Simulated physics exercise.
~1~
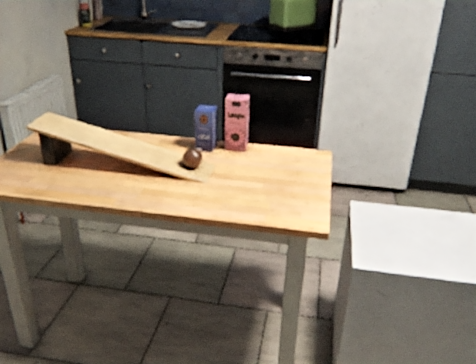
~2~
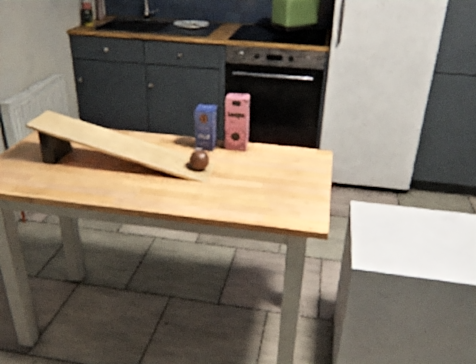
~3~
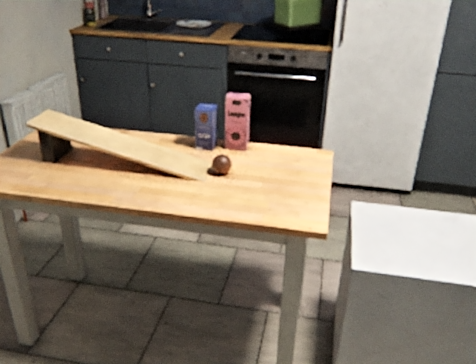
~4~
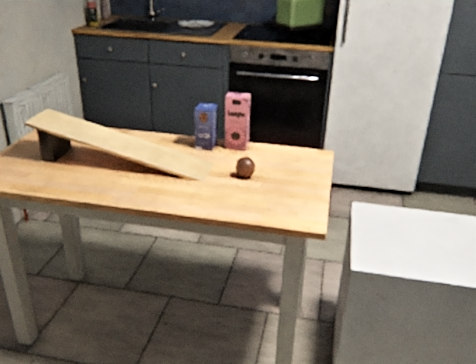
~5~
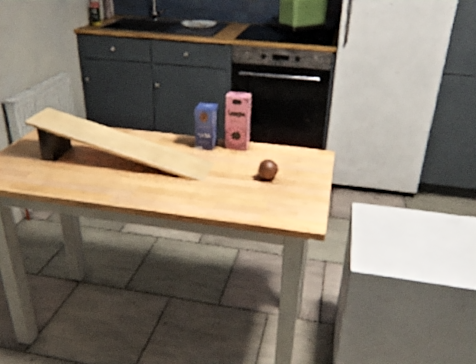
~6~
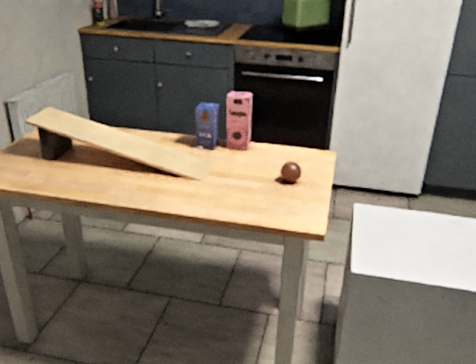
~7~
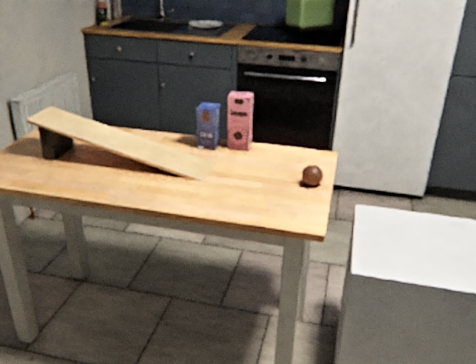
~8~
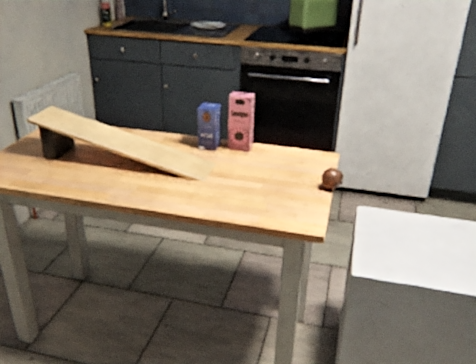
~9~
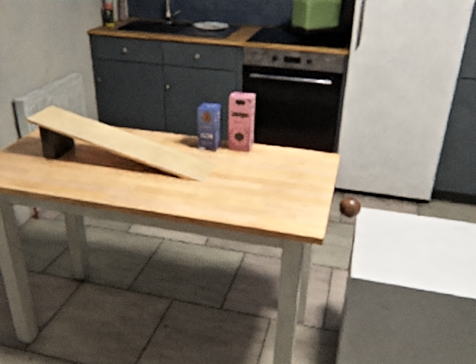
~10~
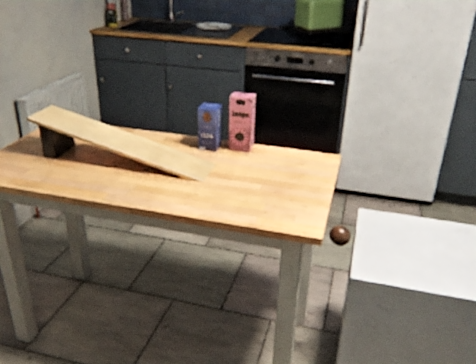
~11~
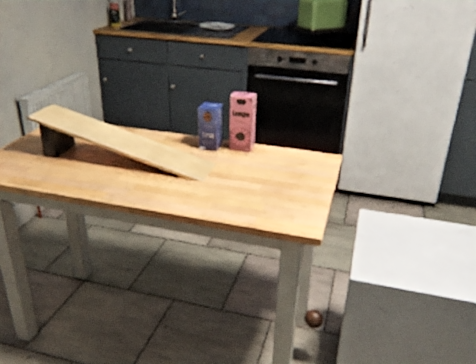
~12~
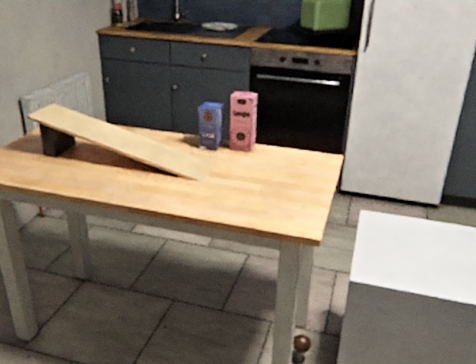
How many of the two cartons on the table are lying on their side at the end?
None of them are. The blue carton and the pink carton both still stand upright.
